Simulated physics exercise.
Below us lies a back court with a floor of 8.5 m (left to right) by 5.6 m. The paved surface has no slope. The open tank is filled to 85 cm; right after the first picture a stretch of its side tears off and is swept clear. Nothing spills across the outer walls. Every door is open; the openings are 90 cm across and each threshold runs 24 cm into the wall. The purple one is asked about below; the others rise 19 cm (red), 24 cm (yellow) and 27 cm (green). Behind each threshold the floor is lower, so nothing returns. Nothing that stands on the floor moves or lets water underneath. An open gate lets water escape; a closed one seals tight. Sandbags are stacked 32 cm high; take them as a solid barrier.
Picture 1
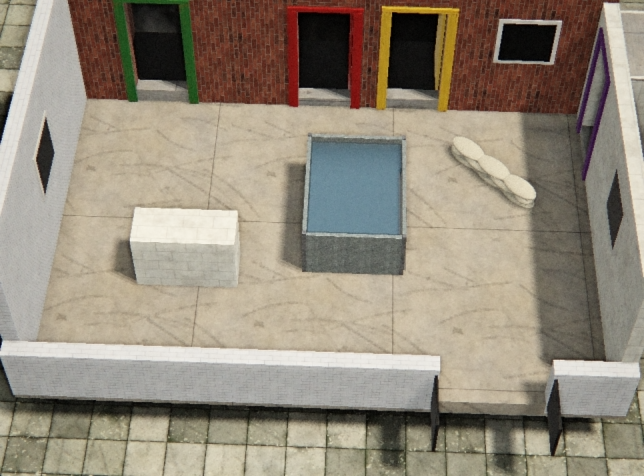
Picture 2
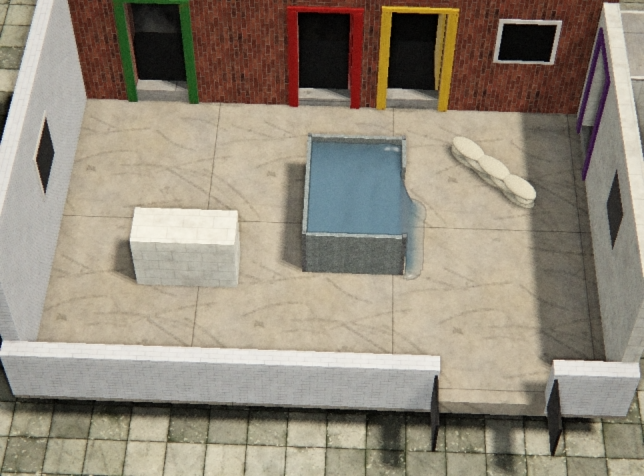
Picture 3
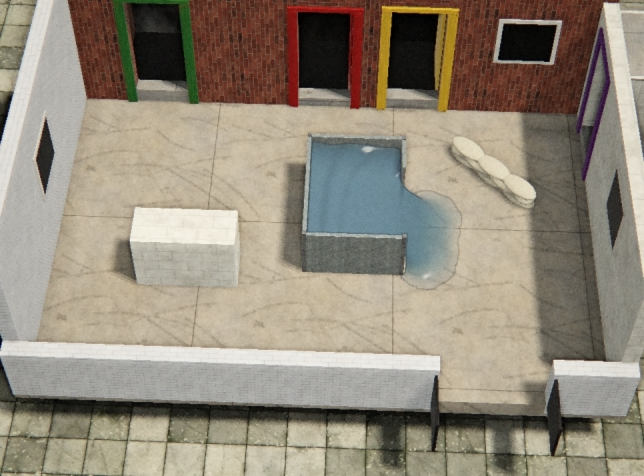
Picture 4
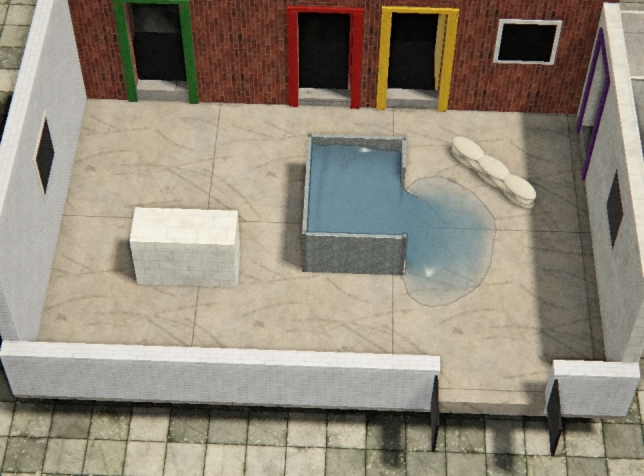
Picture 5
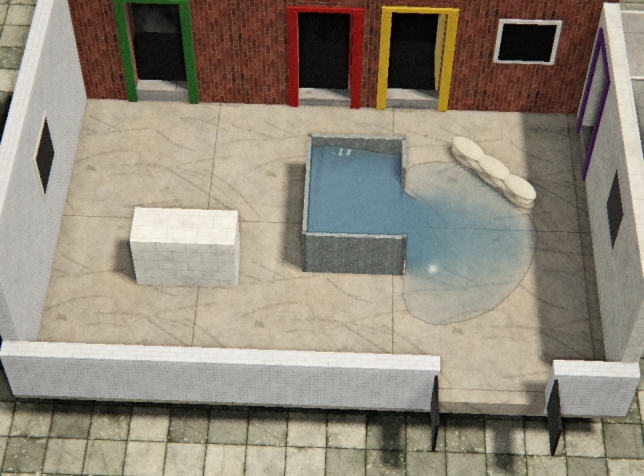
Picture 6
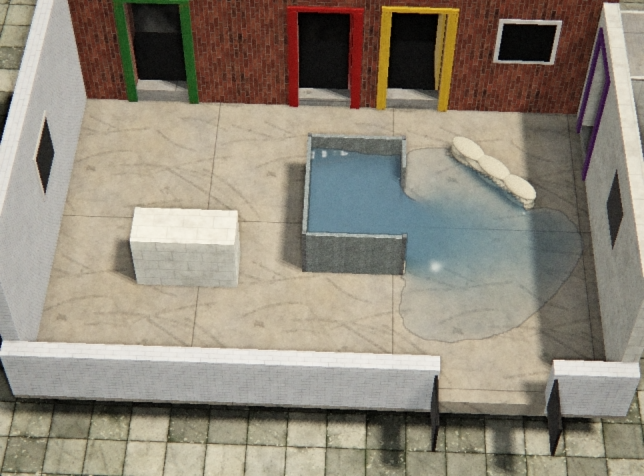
In a walled back court with several open doorways, part of the right side of a water-filled tank gives way, and water pours out, spreading across the paving past the stacked sandbags toward the right wall as the tank's level drops.
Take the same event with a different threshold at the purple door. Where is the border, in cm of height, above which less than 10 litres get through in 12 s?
At least 6.5 cm or so.
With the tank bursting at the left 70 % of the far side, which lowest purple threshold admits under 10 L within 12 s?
Some 17 cm.
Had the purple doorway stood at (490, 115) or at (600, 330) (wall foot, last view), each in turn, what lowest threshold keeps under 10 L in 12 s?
About 8.5 and 27 cm.
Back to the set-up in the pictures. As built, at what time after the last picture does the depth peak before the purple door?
At about 8.0 s.
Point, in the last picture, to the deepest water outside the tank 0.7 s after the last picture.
Near (580, 246).
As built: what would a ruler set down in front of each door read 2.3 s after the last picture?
In cm: Purple 6, red 1, yellow 2, green 0.
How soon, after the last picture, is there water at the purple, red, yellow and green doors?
Purple 0.7 s, red 2.4 s, yellow 1.1 s, green 5.0 s.
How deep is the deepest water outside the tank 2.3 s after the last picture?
Roughly 36 cm.
Then, 0.7 s after the last picture water covers 25 % of the floor, deepest (50 cm) near (580, 246); it has not reached the purple door.
Then, 2.3 s after the last picture water covers 40 % of the floor, deepest (36 cm) near (607, 382); 6 cm at the purple door, 0 litres in over its 21 cm threshold.
Then, 11.3 s after the last picture water covers 95 % of the floor, deepest (10 cm) near (88, 99); 5 cm at the purple door, 0 litres in over its 21 cm threshold.
At the purple door as built, the water peaked near 9 cm, 7.9 s after the last picture.
Run again over the same 12 s with other heights there, 14 litres in over 6 cm, 3 litres over 8.5 cm. The limit of 10 litres is kept from about 6.5 cm up.
